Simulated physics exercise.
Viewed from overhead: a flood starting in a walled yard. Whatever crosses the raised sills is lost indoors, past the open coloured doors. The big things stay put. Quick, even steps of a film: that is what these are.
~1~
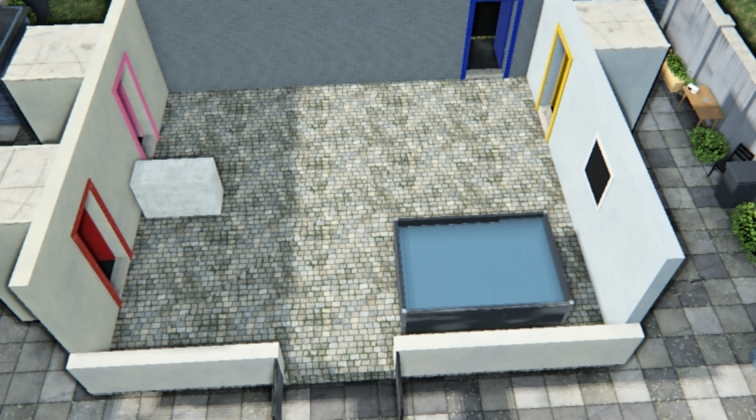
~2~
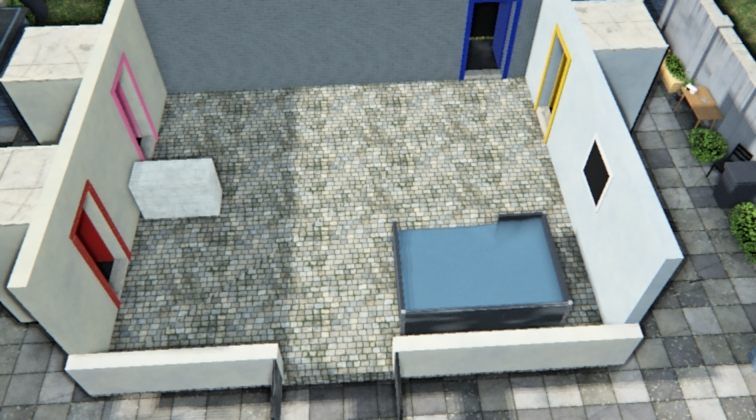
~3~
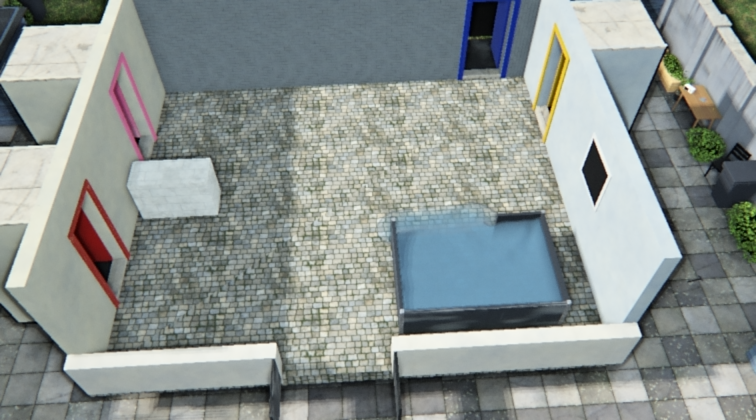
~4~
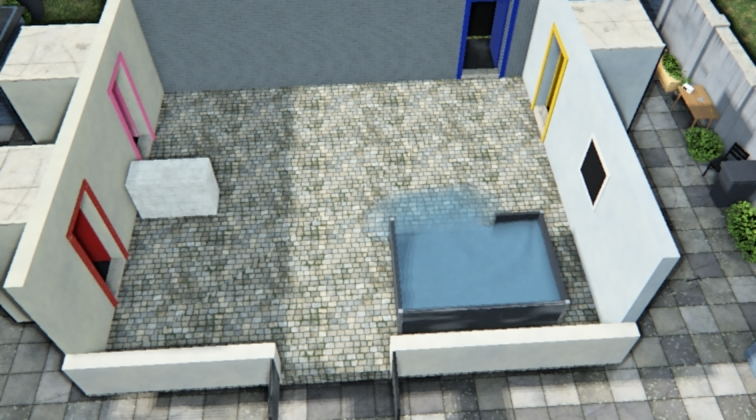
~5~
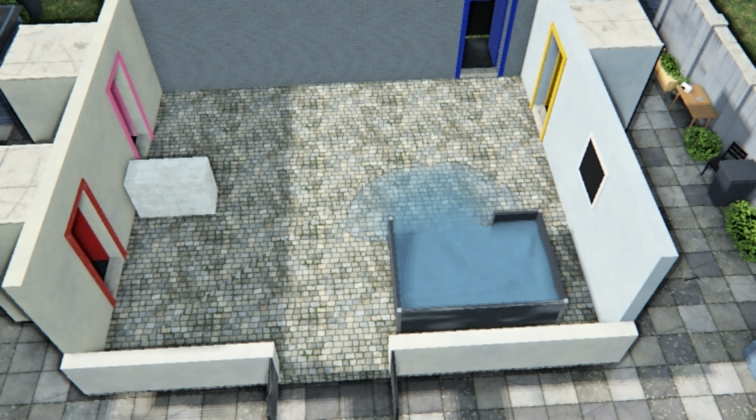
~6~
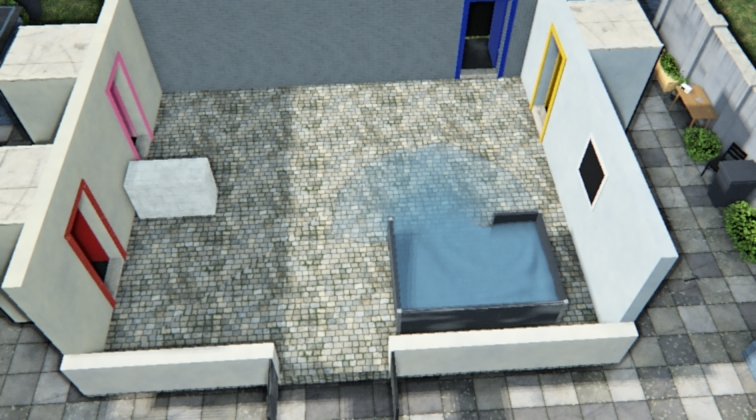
A cobbled yard enclosed by pale side walls and a grey back wall is seen from high overhead. A dark-rimmed tank of blue water sits at the lower right, a white block stands at left near pink and red doorways, and blue and yellow doorways lie beyond. A gap opens in the tank's far side, and water pours through, fanning backward and leftward across the paving.
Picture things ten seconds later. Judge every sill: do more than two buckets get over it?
The red door copes honestly. The blue door gets overwhelmed honestly. The pink door copes honestly. The yellow door copes honestly.
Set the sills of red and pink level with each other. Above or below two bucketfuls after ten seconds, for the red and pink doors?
Red door: Falls short; pink door: Exceeds the limit.
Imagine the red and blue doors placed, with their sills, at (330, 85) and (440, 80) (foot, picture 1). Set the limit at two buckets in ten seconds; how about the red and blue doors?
Short version: The red door tops the limit and the blue door tops the limit.
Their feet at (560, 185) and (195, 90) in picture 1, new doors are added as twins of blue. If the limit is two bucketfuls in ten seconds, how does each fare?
In turn: Lets less in, goes over.
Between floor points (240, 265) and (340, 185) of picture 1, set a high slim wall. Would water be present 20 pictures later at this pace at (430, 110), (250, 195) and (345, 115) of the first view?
Results in order: Swamped / bone-dry / swamped.
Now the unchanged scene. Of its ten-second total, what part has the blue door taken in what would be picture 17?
I'd put it at about 10 per cent.
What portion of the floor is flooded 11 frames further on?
Around 45 percent.
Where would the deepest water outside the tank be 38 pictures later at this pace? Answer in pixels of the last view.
Look near (150, 188).
A moment on, water covers 30 % of the floor; the red door not reached, the blue door not reached, the pink door not reached, the yellow door not reached.
Next, water covers 45 % of the floor; the red door not reached, the blue door under two buckets in, the pink door not reached, the yellow door wet at the sill, nothing in.
Then, water covers 55 % of the floor; the red door not reached, the blue door far over two buckets in, the pink door not reached, the yellow door wet at the sill, nothing in.
Later, water covers 65 % of the floor; the red door wet at the sill, nothing in, the blue door far over two buckets in, the pink door wet at the sill, nothing in, the yellow door wet at the sill, nothing in.
In the end, water covers 80 % of the floor; the red door wet at the sill, nothing in, the blue door far over two buckets in, the pink door wet at the sill, nothing in, the yellow door wet at the sill, nothing in.
